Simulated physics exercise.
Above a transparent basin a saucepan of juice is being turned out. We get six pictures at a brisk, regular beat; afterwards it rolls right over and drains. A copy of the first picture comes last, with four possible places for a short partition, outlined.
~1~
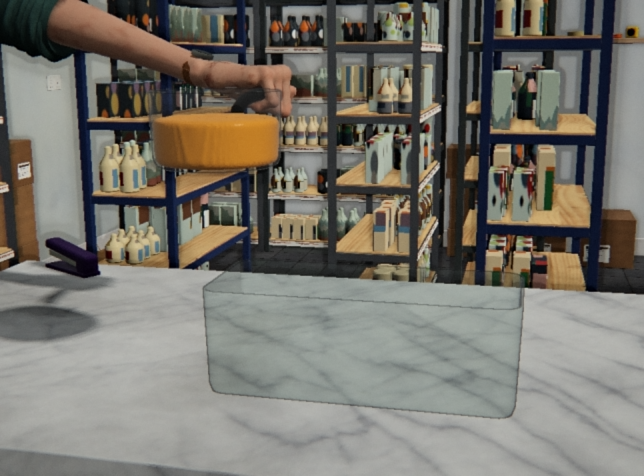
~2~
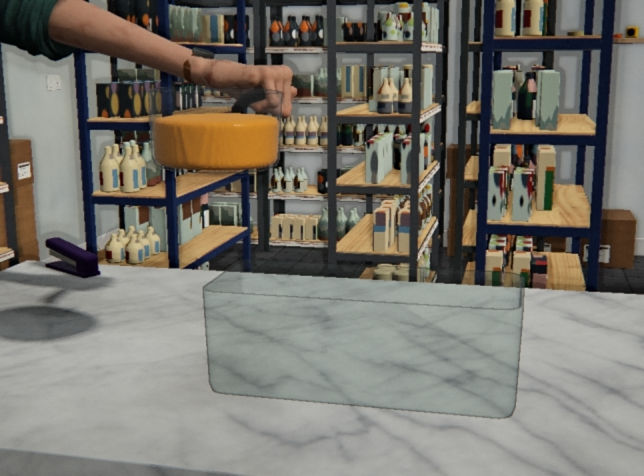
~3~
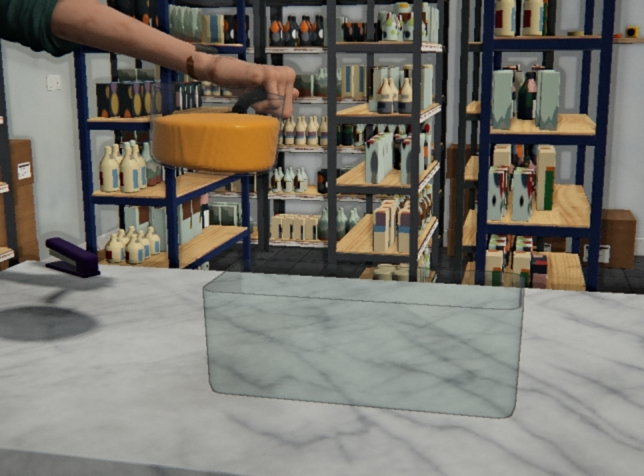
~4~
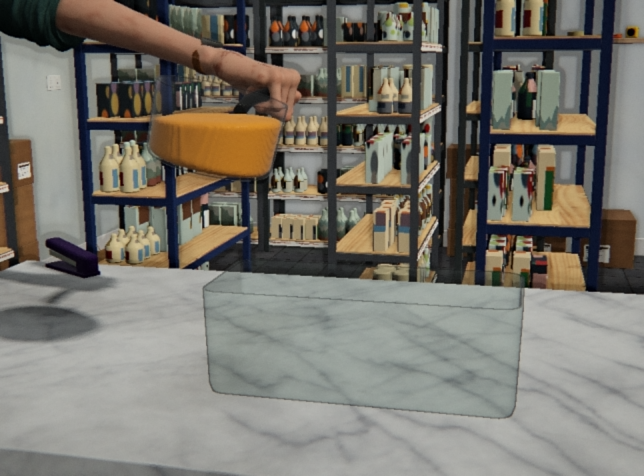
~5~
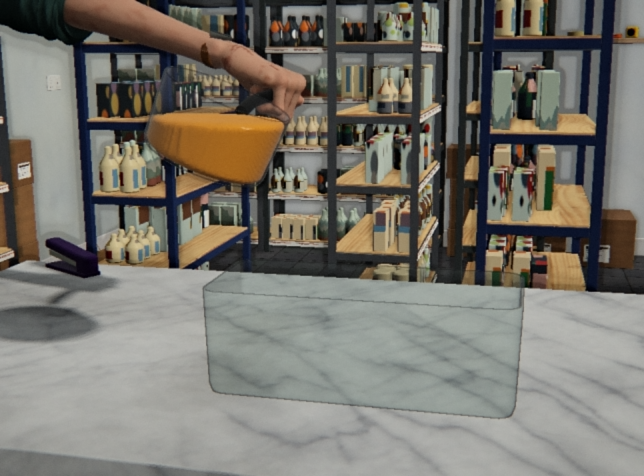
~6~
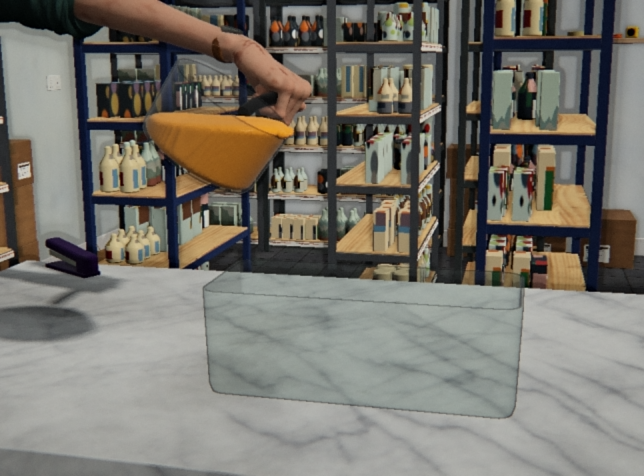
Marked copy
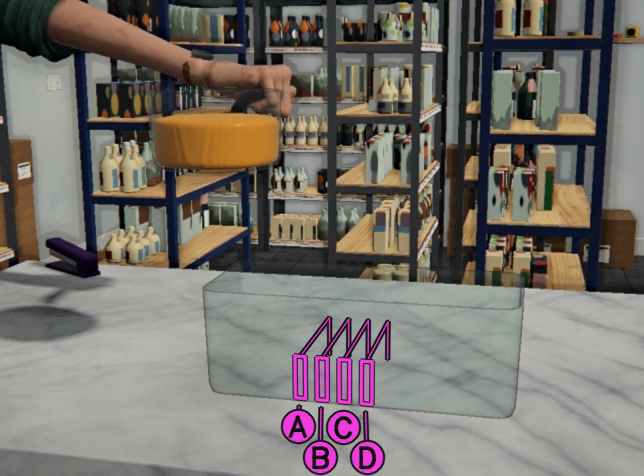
Saucepan of orange juice held by a hand above a clear basin, staying upright, then tilting gradually, juice reaching its lip.
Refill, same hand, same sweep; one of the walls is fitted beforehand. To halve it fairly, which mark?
B is best.
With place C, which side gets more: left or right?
The left side.
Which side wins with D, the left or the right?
The left side.
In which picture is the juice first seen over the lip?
In picture 6.
On the marked copy, A at (299, 405); B at (321, 407); C at (343, 409); D at (365, 412).
If A is chosen, about 31 % ends left of the wall and 68 % right of it.
If B is chosen, about 53 % ends left of the wall and 46 % right of it.
If C is chosen, about 83 % ends left of the wall and 15 % right of it; 3 % is lost outside.
If D is chosen, about 94 % ends left of the wall and 4 % right of it.
